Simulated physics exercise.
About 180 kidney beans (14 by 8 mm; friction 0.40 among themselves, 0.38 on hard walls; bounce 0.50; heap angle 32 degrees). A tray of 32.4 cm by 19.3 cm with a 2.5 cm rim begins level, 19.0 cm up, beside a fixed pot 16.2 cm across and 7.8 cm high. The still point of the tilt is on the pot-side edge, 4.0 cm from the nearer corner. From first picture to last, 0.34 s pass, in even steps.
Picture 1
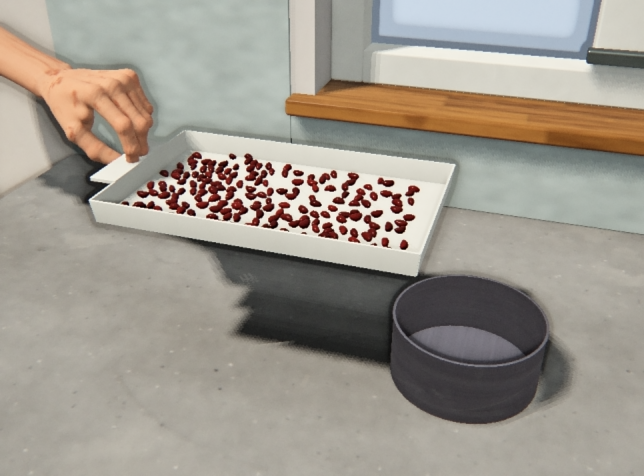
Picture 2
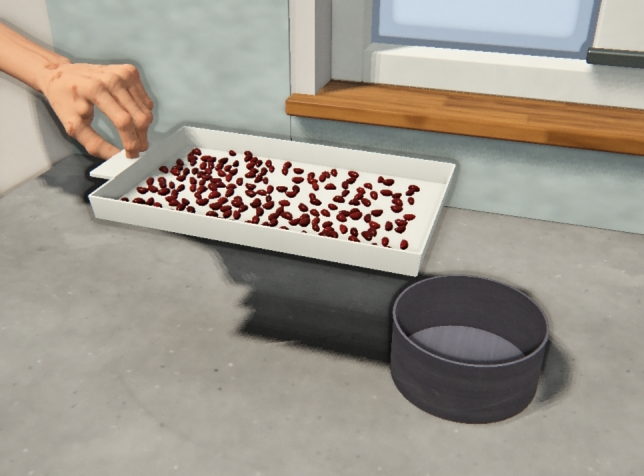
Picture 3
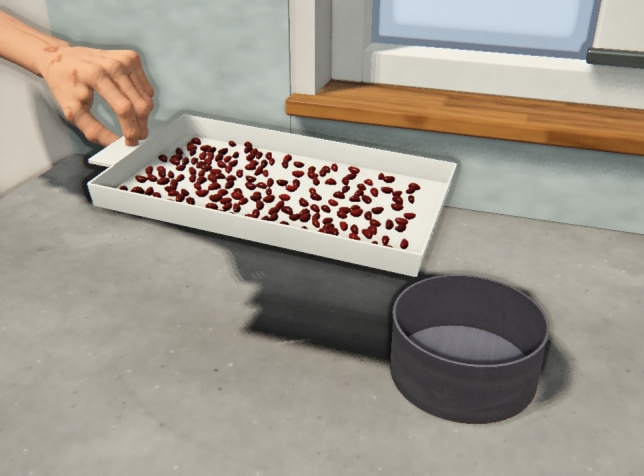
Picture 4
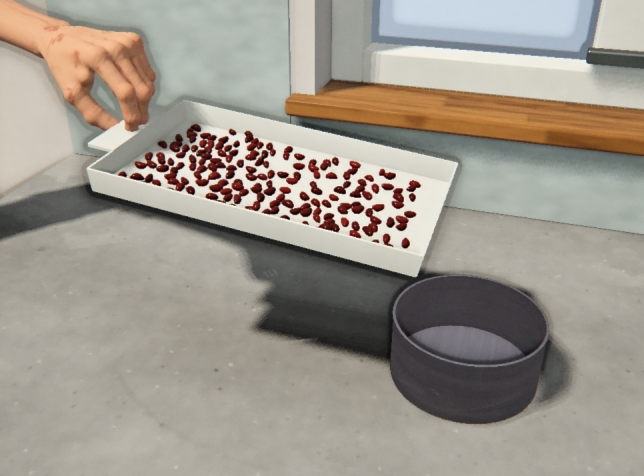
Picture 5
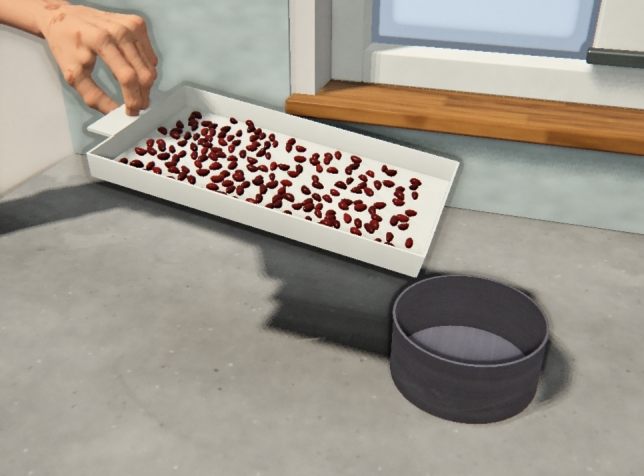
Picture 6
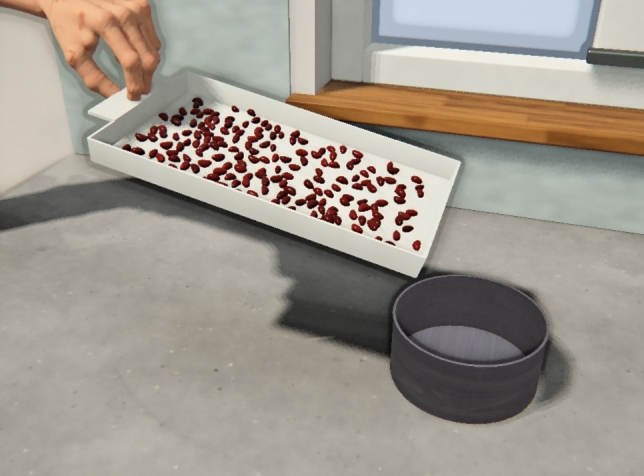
A hand at the left slowly raised its end of a white tray scattered with dark red beans, tilting it toward a dark round pot on the gray counter, and the beans shifted slightly to the right.
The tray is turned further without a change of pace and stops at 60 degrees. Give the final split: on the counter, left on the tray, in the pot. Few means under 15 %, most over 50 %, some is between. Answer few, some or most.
On the counter: Few; left on the tray: Most; in the pot: Few.
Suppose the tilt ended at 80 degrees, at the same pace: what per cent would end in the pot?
In that case some 30 per cent.
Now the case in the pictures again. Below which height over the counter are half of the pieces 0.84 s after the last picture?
Roughly 22 cm.
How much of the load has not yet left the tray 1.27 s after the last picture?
Roughly 95 per cent.
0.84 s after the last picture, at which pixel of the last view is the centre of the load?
At about (420, 203).
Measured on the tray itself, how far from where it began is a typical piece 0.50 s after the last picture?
Roughly 10 cm.
Then, 0.50 s after the last picture, tilt 35 degrees; the tray holds 100 %, the pot 0 %.
Then, 0.84 s after the last picture, tilt 50 degrees; the tray holds 100 %, the pot 0 %.
Then, 1.27 s after the last picture, tilt 60 degrees; the tray holds 95 %, the pot 0 %.
In the end, counter 5 %, tray 95 %, pot 5 %.
